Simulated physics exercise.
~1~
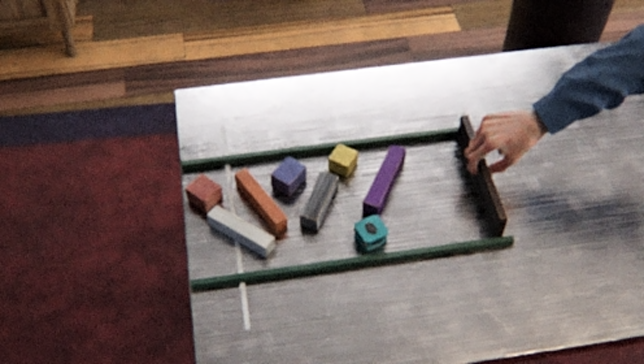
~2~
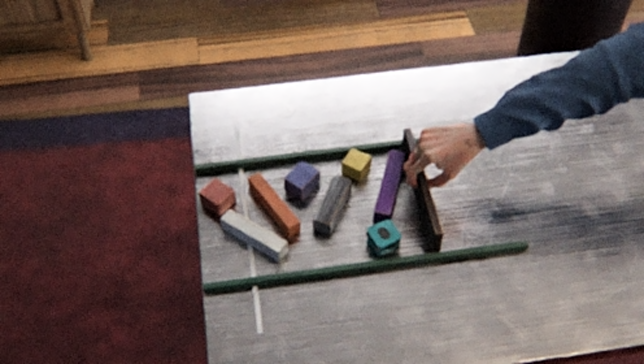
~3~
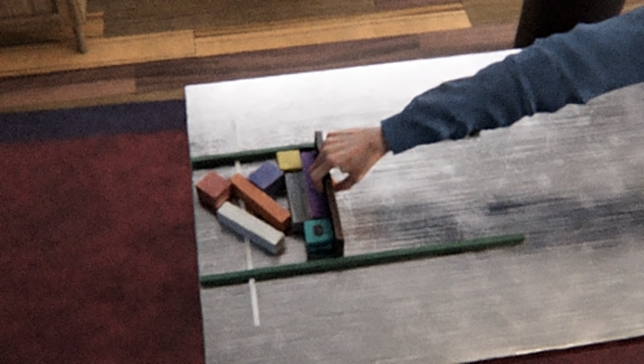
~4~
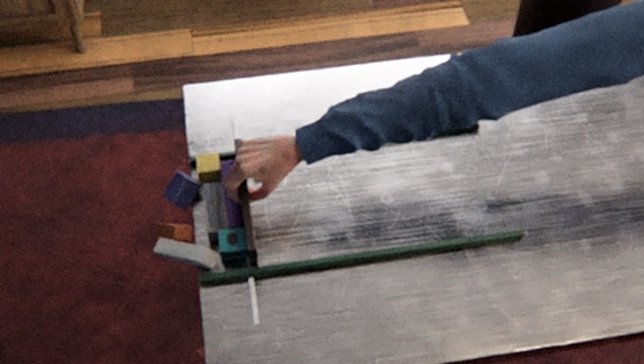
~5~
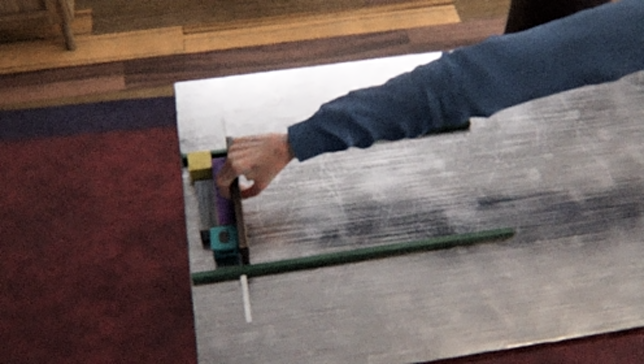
On a metal tabletop between two green rails, a hand slid a dark board leftward to the tape mark, bunching up the blocks and sticks until the red, blue, orange and white ones went over the left edge, while the rest stayed on.
